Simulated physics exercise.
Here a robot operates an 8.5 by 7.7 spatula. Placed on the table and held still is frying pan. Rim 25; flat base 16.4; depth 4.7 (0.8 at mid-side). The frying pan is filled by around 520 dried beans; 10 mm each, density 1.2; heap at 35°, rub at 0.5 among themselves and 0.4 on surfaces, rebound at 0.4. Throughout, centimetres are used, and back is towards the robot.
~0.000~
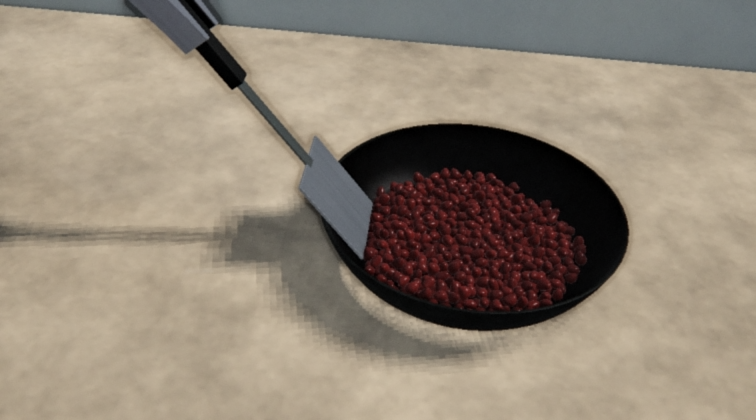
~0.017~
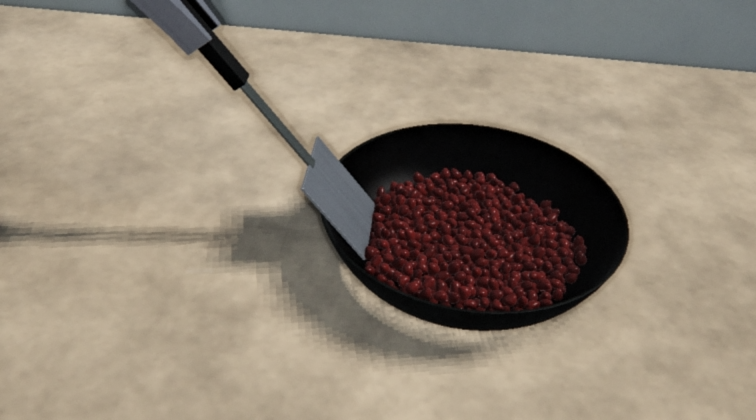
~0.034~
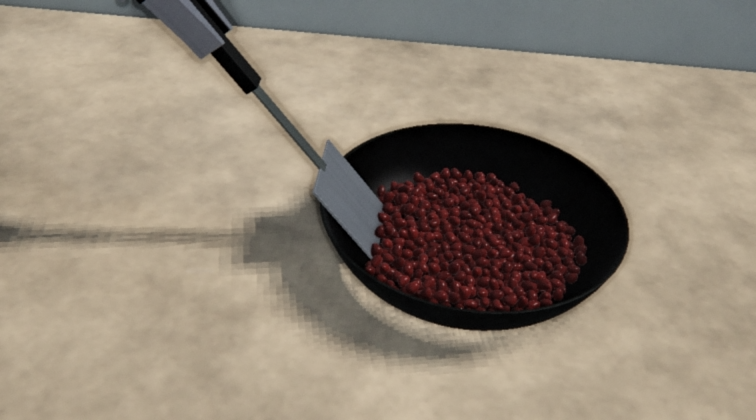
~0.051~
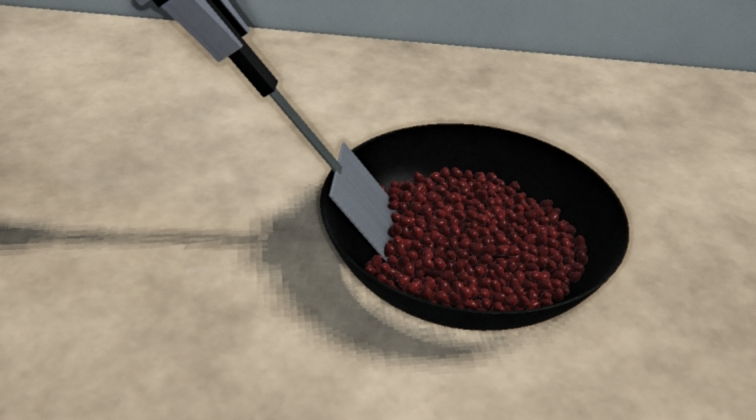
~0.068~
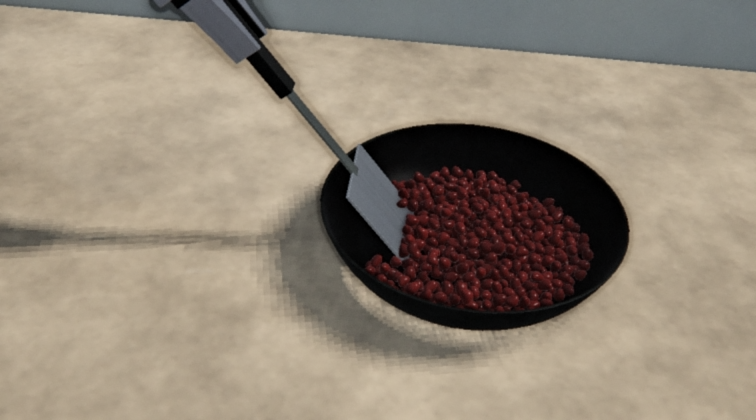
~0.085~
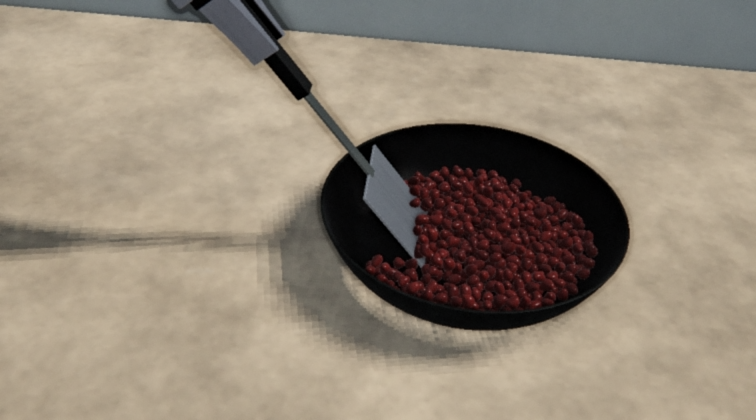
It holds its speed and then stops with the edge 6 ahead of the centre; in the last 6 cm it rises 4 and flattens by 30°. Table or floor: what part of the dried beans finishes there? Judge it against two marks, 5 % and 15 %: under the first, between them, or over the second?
Under the first, so below 5 %.
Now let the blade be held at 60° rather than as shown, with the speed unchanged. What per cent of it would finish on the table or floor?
Somewhere around 0 per cent would end on the table or floor.
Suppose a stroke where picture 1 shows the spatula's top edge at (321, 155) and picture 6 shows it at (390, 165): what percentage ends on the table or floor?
Roughly 0 %.
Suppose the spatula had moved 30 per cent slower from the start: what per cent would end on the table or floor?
About 0 %.
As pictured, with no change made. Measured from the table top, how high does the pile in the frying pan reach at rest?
It reaches about 5.0 cm.
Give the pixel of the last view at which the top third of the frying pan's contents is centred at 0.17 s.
Centre: Approx. (532, 231) in the last view.
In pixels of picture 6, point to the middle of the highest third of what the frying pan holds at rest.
Centre: Roughly (567, 235).
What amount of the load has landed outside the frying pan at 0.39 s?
Share at that moment: About 2 %.
After 0.13 s, sloping 51°, highest piece 4 above the table; 523 in the frying pan.
After 0.17 s, sloping 38°, highest piece 5 above the table; 523 in the frying pan.
After 0.39 s, sloping 22°, highest piece 5 above the table; 513 in the frying pan, 9 on the table or floor, 1 on the blade or in flight.
After 1.44 s, sloping 22°, highest piece 5 above the table; 513 in the frying pan, 10 on the table or floor.
At rest, 513 in the frying pan, 10 on the table or floor. That is 2 % on the table or floor.
